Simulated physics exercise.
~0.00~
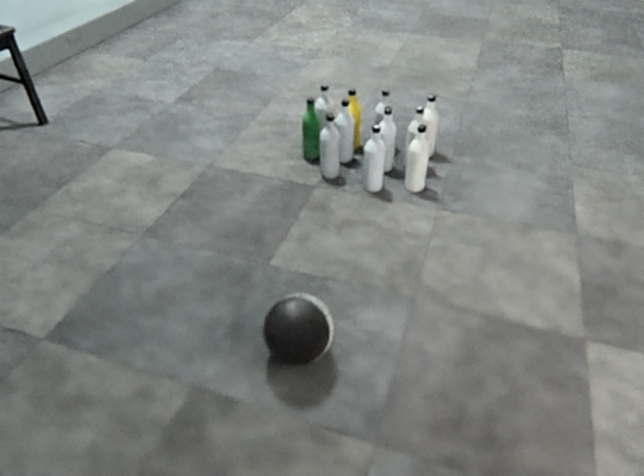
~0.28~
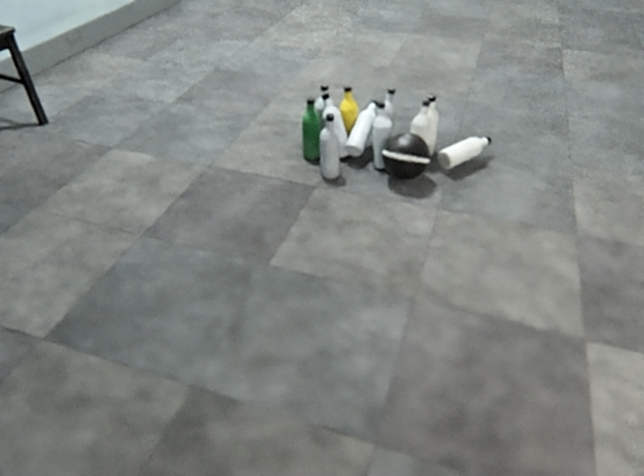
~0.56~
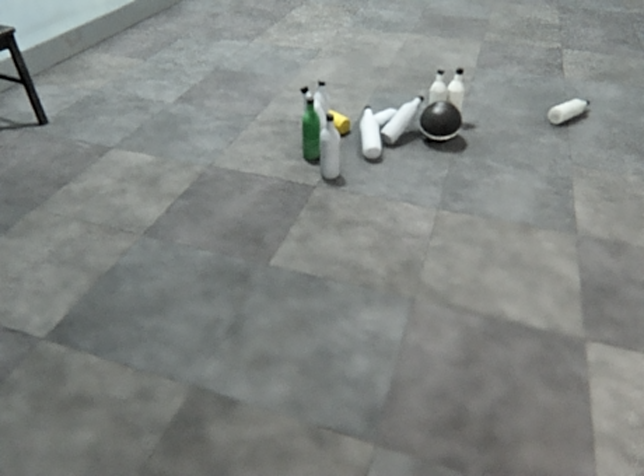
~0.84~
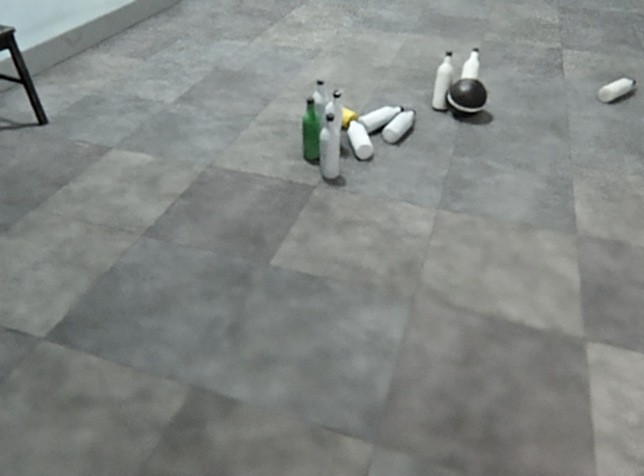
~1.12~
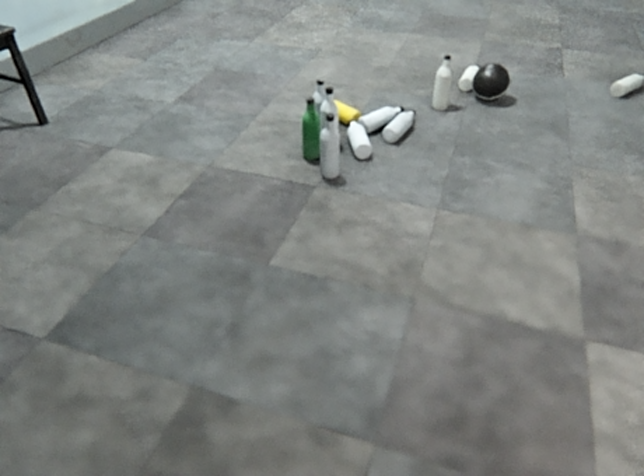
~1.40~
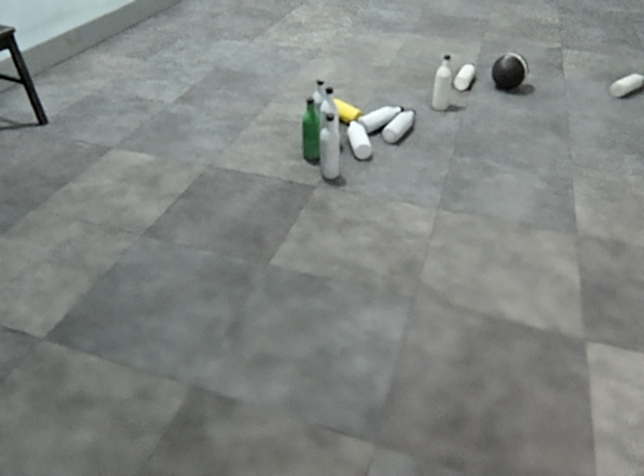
On a grey tiled floor, a dark ball rolled away into a cluster of capped bottles, mostly white, and knocked several down, including the yellow one, then drifted off to the right, while the green bottle stayed standing with a few white ones.
